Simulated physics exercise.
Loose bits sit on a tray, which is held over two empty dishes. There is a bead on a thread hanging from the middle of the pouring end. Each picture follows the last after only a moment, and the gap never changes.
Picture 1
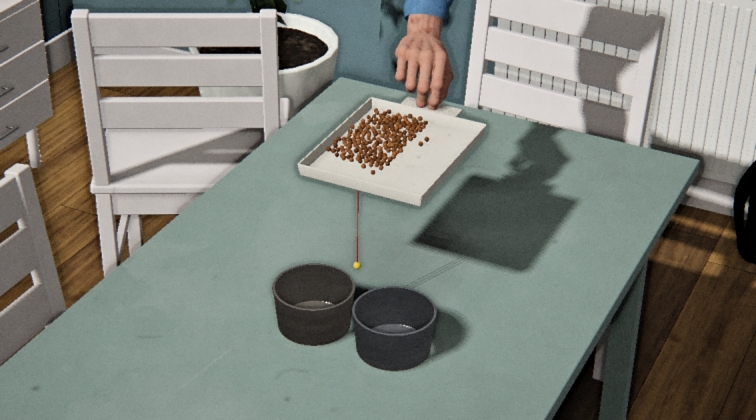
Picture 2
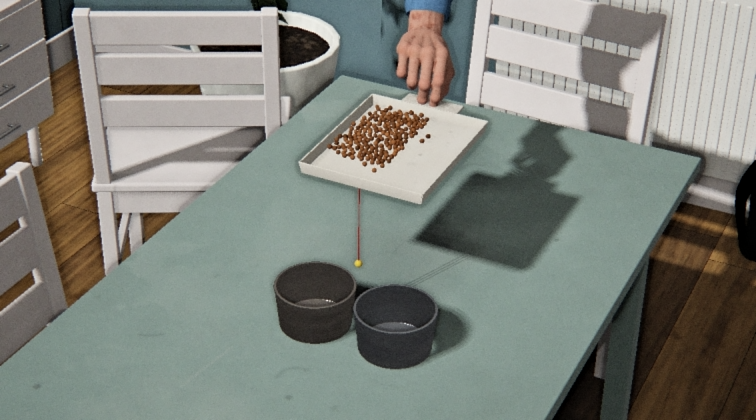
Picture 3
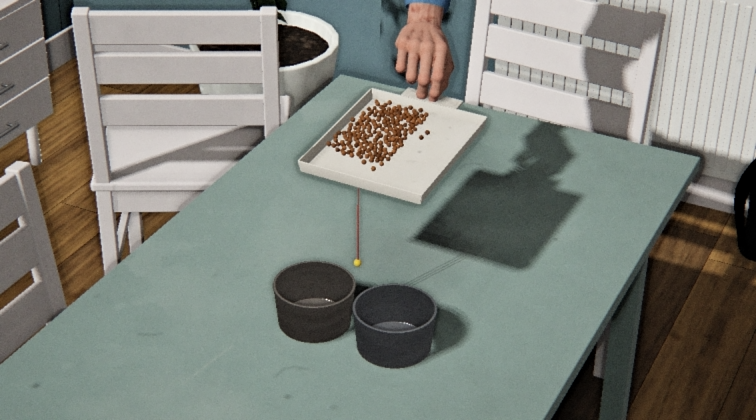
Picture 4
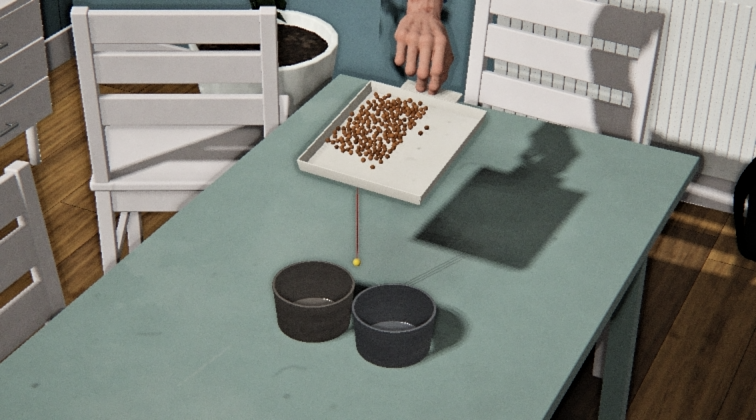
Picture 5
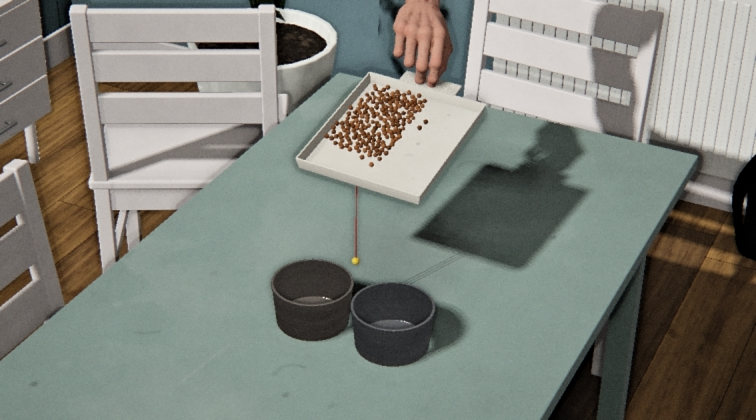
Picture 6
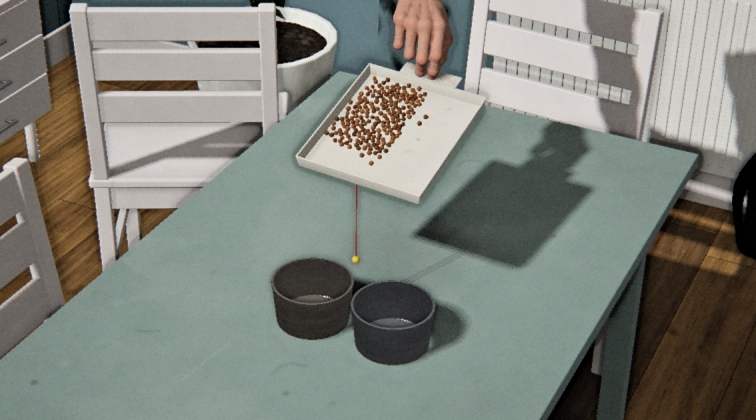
Above two empty bowls on a table, a hand slightly tilts a tray of brown balls.
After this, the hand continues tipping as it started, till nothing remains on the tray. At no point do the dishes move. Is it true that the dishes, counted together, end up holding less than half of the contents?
No. Majority caught.
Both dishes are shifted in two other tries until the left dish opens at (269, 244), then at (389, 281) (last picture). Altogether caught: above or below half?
Taking the places in turn, it's shy of half and then past half.
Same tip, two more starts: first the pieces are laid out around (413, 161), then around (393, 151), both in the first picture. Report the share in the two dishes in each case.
You'd see roughly 100 per cent first and roughly 90 per cent second.
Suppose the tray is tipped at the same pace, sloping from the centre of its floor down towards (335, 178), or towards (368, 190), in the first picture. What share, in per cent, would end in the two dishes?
The first try would leave around 50 per cent there, the second around 90 per cent.
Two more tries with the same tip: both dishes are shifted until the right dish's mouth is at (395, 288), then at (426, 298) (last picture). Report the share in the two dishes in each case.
First position: Some 90 %; second position: Some 90 %.
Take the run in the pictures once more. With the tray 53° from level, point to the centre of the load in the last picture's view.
Around (378, 176).
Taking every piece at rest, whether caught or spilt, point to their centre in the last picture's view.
Roughly at (391, 338).
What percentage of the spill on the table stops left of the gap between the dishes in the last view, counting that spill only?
Near 30 per cent.
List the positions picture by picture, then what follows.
The first picture shows corners of the pouring end at (301, 164) and (420, 195), level; middle of the load at (378, 139), cereal balls; left dish at (295, 322); right dish at (376, 348); bead on its thread at (357, 265).
The second picture shows corners of the pouring end at (302, 162) and (421, 193), level; middle of the load at (380, 137).
The third picture shows corners of the pouring end at (301, 161) and (420, 193), tipped barely, lowest at the right corner; middle of the load at (379, 133).
The fourth picture shows corners of the pouring end at (300, 160) and (419, 194), tipped a little, lowest at the right corner; middle of the load at (378, 128).
The fifth picture shows corners of the pouring end at (299, 158) and (418, 194), tipped a little, lowest at the right corner; middle of the load at (377, 123).
The sixth picture shows corners of the pouring end at (299, 156) and (418, 194), tipped a little, lowest at the right corner; middle of the load at (377, 118); left dish at (294, 317); right dish at (375, 342).
Soon after the last picture, tray tipped steeply; nearly all on the tray; a stray few in the right dish; a stray few in the air.
A little later, tray tipped right over; most on the tray; a small part in the right dish; a stray few outside both; a stray few in the air.
Later still, tray tipped past a quarter turn; most in the right dish; a small part in the left dish; a small part outside both.
At rest, tray tipped past a quarter turn; most in the right dish; a small part in the left dish; a small part outside both.
